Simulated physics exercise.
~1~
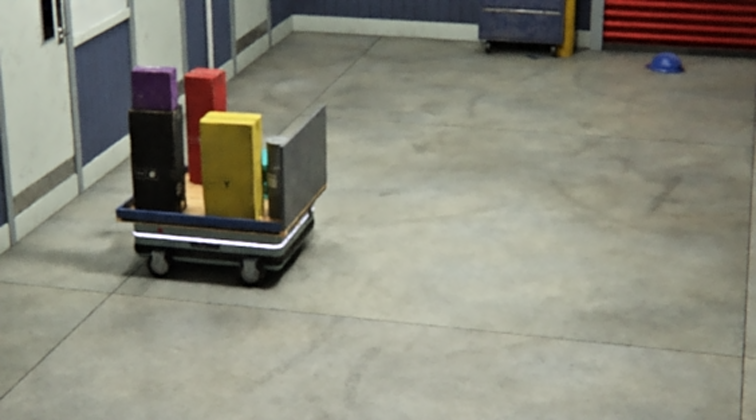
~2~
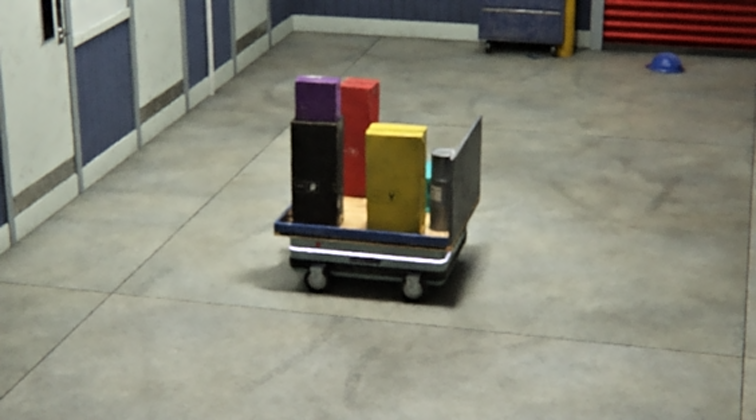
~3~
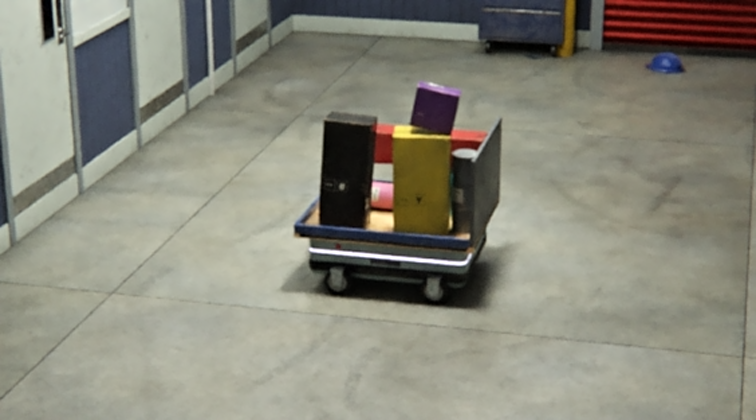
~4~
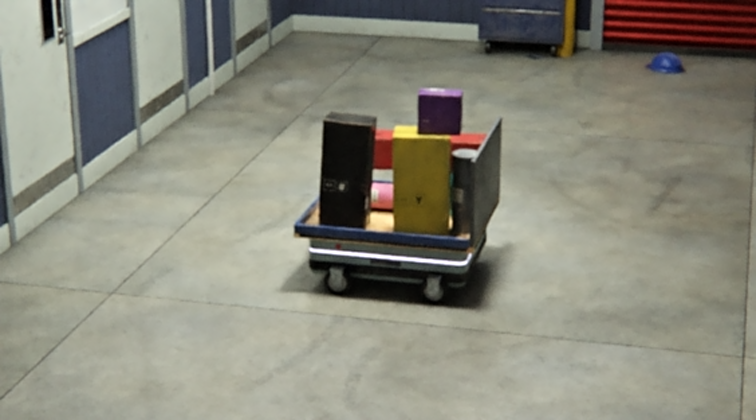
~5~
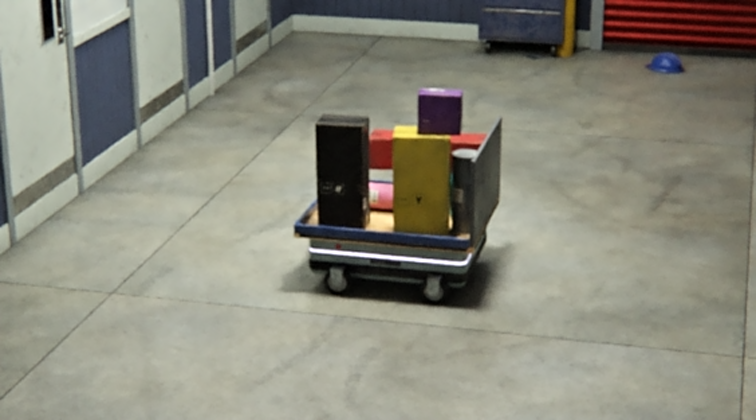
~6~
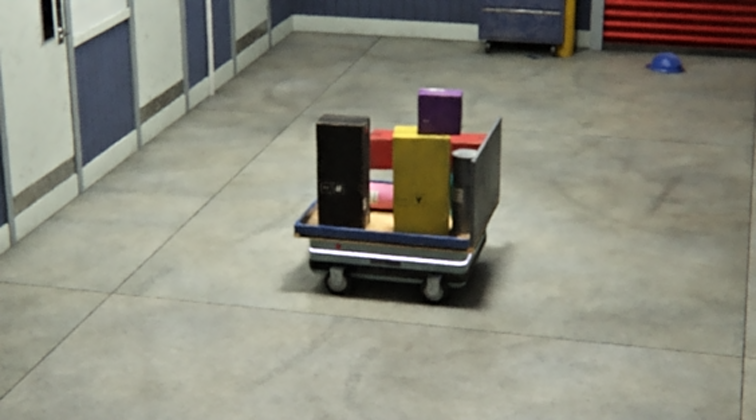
A low wheeled cart rolls to the right across a concrete floor, carrying upright black, yellow, red and purple boxes on its blue-edged deck, with a tall grey board at its front. It comes to a stop near the middle of the floor, and the load shifts. The red box tips onto its side behind the yellow one, while the purple box ends up farther right, tilted above it, and a pink canister lies on the deck. The purple box settles level, and the slightly leaning black box rocks back upright. Everything then stays still, with the black and yellow boxes standing.
